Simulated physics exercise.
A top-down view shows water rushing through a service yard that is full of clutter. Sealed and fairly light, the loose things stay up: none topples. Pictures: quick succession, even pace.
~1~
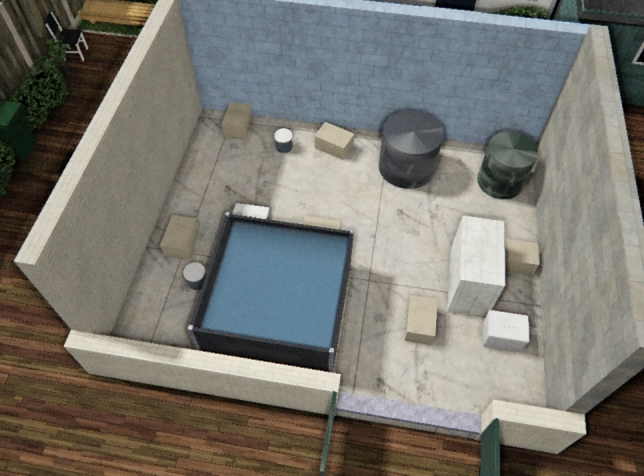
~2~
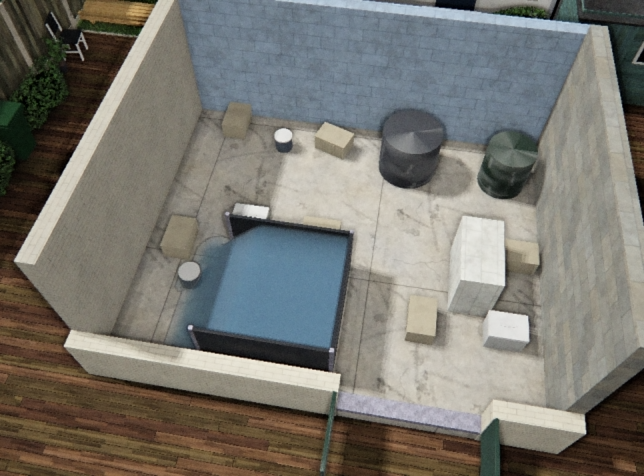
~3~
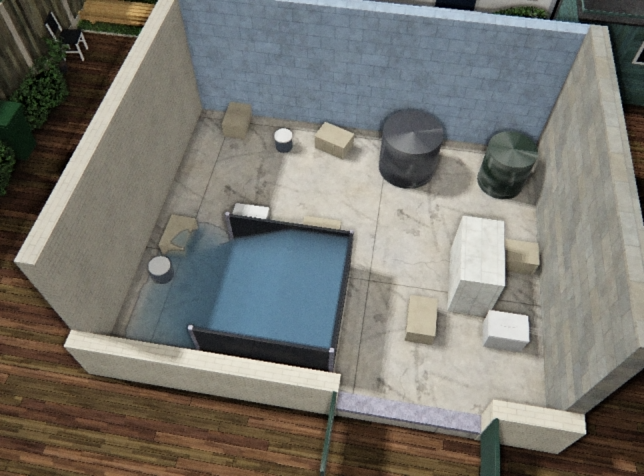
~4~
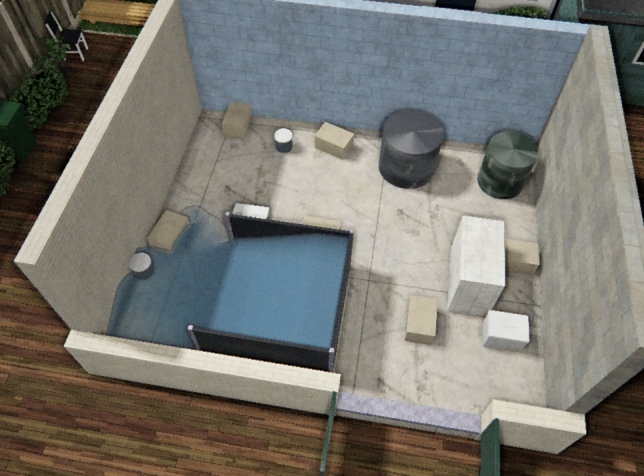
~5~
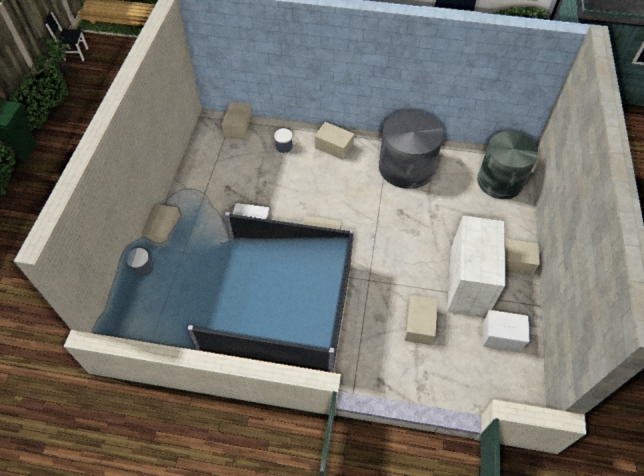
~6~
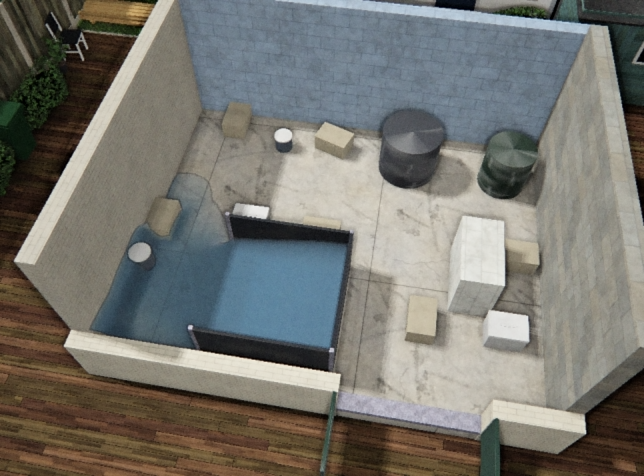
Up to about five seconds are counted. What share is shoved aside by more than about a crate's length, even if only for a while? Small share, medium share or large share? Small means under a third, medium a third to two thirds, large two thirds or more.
A medium share.
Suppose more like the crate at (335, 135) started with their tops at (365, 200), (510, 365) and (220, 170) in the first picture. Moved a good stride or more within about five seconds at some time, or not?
First driven off, second remains in place, third driven off.
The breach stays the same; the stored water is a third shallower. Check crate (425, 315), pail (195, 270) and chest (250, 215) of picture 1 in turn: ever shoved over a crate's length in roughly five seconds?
Fell short, went the distance, fell short.
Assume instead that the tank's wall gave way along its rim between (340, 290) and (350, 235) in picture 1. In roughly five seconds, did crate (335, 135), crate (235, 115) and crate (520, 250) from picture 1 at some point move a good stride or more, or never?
Taking them in order, short of it, short of it, covered the distance.
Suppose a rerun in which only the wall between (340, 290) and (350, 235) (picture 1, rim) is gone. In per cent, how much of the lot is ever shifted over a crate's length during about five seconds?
I'd put it at about 30 percent.
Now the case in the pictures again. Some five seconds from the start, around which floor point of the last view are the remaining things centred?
Roughly at (379, 231).
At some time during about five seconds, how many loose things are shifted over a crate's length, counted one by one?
The total is 5.
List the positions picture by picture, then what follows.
The first picture shows a pail at (194, 272) rests on the ground; a crate at (178, 232) rests on the ground; 0 of 10 have shifted.
The second picture shows a pail at (189, 271), on the bottom, close to its start; a crate at (178, 232), on the bottom; 1 of 10 have shifted.
The third picture shows a pail at (159, 265), on the bottom, a stride from its start; a crate at (177, 231), on the bottom; 1 of 10 have shifted.
The fourth picture shows a pail at (140, 262) floats, a stride from its start; a crate at (168, 228), on the bottom, close to its start; 2 of 10 have shifted.
The fifth picture shows a pail at (137, 257) floats, a stride from its start; a crate at (160, 220), on the bottom, a stride from its start; 2 of 10 have shifted.
The sixth picture shows a pail at (139, 252) floats, a stride from its start; a crate at (161, 214), on the bottom, a stride from its start; 2 of 10 have shifted.
A moment on, 2 of 10 are well off their spots; 2 afloat.
Next, 2 of 10 are well off their spots; 3 afloat.
Later, 5 of 10 are well off their spots; 4 afloat.
In the end, 5 of 10 are well off their spots, and 5 have been at some point; 4 afloat.
